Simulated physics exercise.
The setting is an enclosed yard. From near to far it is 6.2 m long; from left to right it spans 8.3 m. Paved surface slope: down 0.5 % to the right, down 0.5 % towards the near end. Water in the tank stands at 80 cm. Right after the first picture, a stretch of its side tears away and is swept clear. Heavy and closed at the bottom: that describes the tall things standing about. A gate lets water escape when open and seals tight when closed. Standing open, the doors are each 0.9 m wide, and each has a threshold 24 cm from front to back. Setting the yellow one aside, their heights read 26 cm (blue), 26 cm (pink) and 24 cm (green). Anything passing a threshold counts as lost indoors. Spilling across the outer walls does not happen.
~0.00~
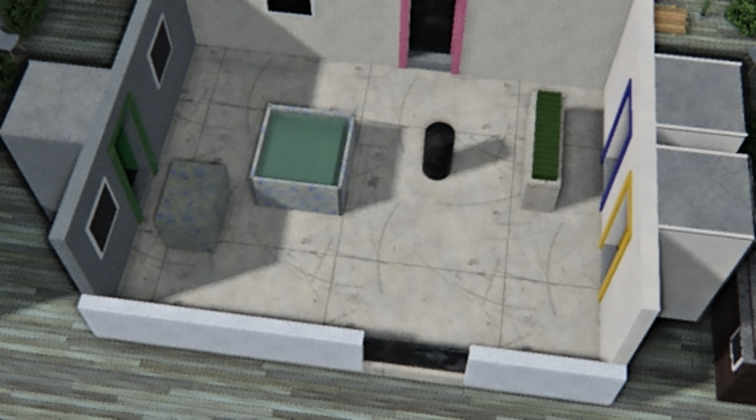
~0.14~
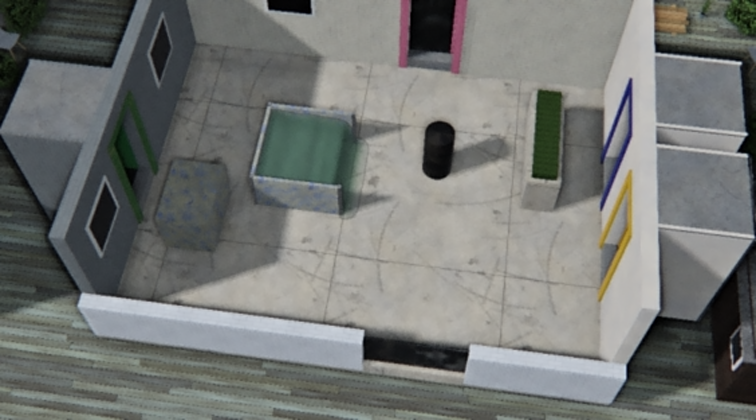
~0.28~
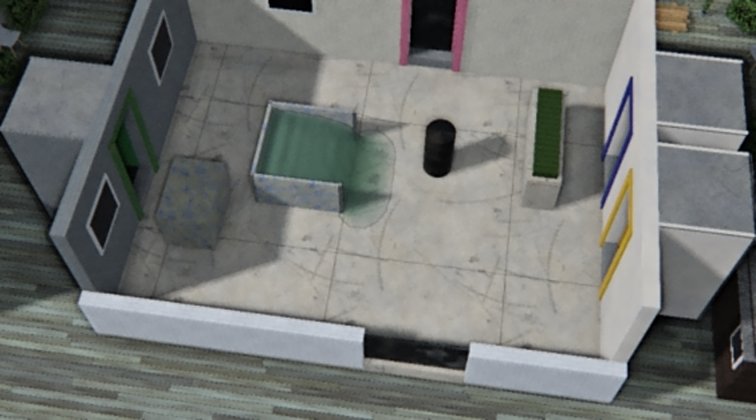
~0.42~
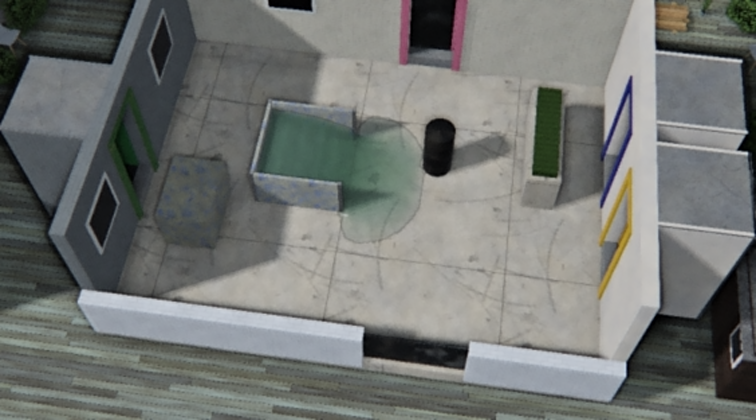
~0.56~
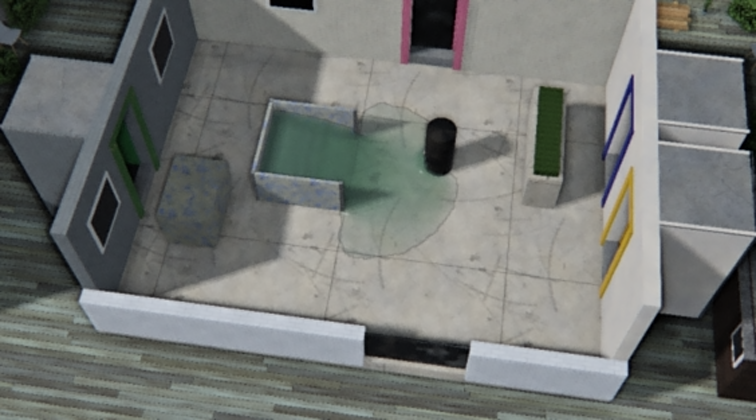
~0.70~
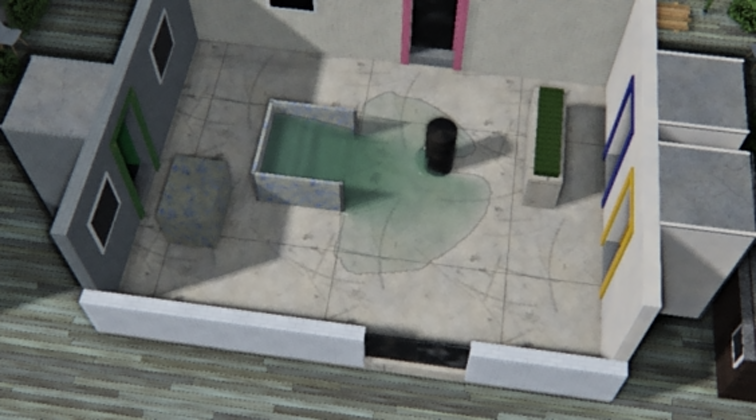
At the start, a square tank of green water stands full and still in a walled yard with coloured doorways. Its right side disappears and water pours out across the pale paving, fanning rightward and toward the near wall, surrounding the black cylinder while the level in the tank drops.
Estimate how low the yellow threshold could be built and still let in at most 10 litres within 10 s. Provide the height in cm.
I would say 25 cm or so.
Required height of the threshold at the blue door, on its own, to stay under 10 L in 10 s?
Blue would need about 11.5 cm on its own.
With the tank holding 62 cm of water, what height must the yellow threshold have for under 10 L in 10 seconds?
The step would need to be some 19 cm high.
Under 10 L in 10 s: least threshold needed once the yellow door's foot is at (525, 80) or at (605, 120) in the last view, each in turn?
Minimums: About 13.5 cm and 14.5 cm.
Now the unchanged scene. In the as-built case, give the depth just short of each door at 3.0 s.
Depths in cm - yellow: 19, blue: 4, pink: 10, green: 0.
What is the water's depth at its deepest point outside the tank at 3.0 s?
Up to some 36 centimetres, I'd say.
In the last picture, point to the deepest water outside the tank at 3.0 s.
Check close to (600, 379).
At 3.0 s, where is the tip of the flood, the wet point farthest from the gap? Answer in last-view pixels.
Lab note: Front tip approx. (600, 379).
After 1.4 s water covers 35 % of the floor, deepest (40 cm) near (421, 165); it has not reached the yellow door.
After 3.0 s water covers 50 % of the floor, deepest (36 cm) near (600, 379); 19 cm at the yellow door, 21 litres in over its 22 cm threshold.
After 10.0 s water covers 80 % of the floor, deepest (8 cm) near (589, 378); 7 cm at the yellow door, 22 litres in over its 22 cm threshold.
At the yellow door as built, the water arrived by 1.5 s and peaked near 28 cm at 2.0 s.
With a threshold of 21.5 cm, 25 litres would have come in within the 10 s; with 29 cm, 3 litres. So under 10 litres takes about 25 cm.
